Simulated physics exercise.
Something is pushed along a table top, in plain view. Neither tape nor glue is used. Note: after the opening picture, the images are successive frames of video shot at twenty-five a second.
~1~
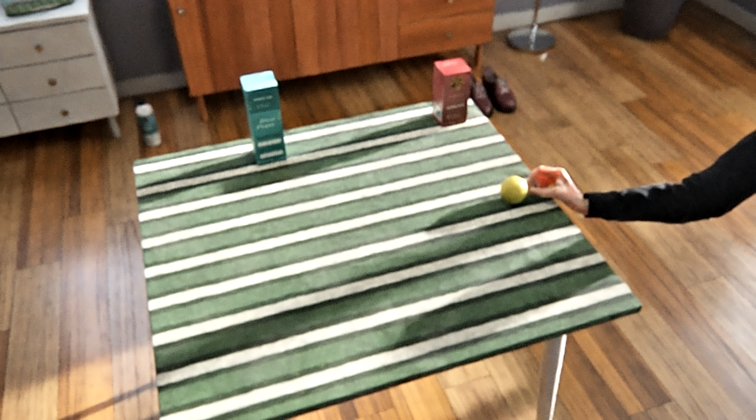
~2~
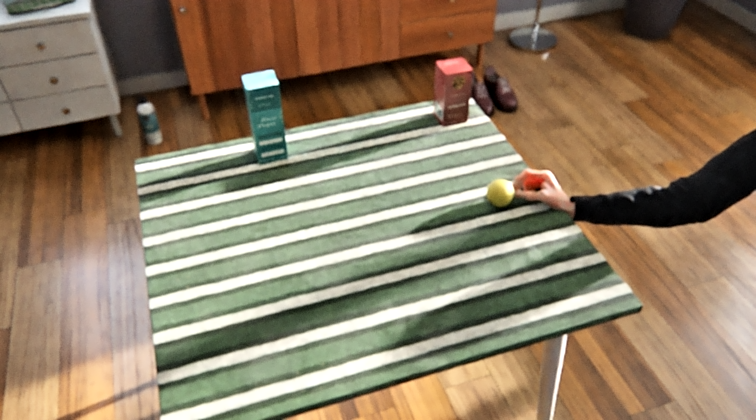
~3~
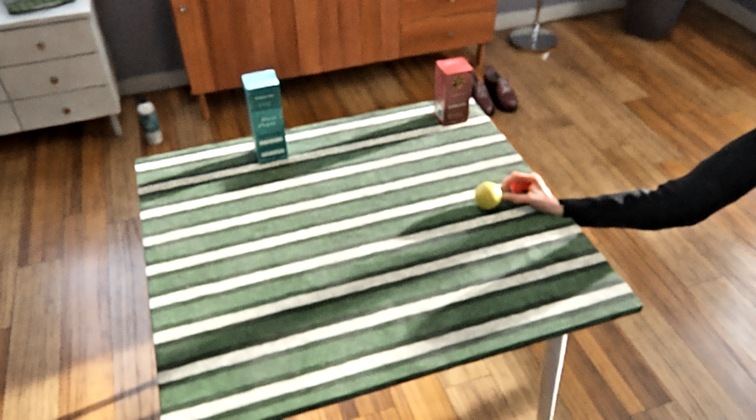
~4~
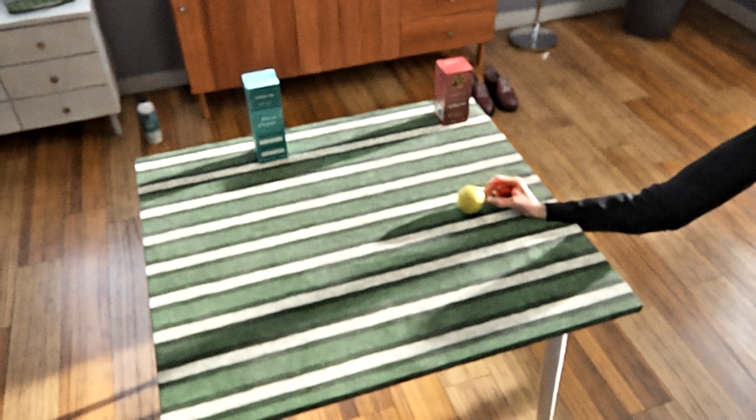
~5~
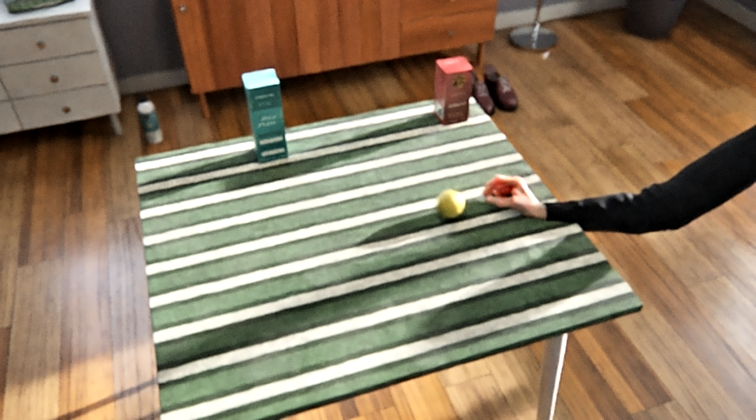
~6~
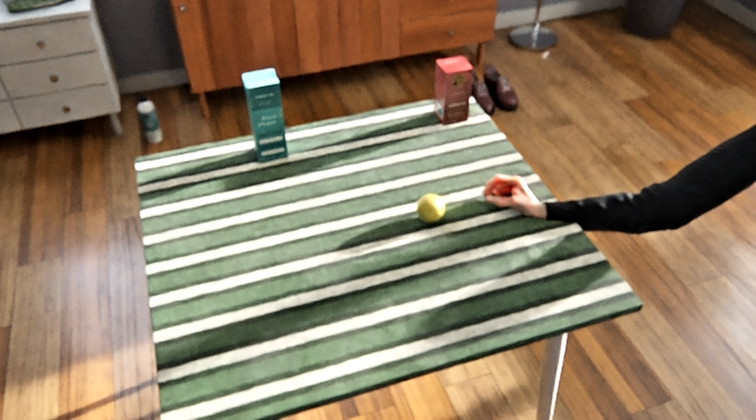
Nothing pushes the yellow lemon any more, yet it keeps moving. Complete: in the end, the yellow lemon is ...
... off the table.
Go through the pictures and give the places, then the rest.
In the first frame, under the hand; yellow lemon (514, 190).
In the second frame, under the hand; yellow lemon (500, 193).
In the third frame, under the hand; yellow lemon (488, 196).
In the fourth frame, yellow lemon (470, 199).
In the fifth frame, yellow lemon (450, 204) displaced about its own width.
In the sixth frame, yellow lemon (430, 208) displaced about its own width.
Then, 0.20 s past the last view, yellow lemon displaced well along near (331, 232).
Then, 0.60 s past the last view, yellow lemon now off the table.
Then, 0.90 s past the last view, things are still on the move.
Finally, off the table, yellow lemon.
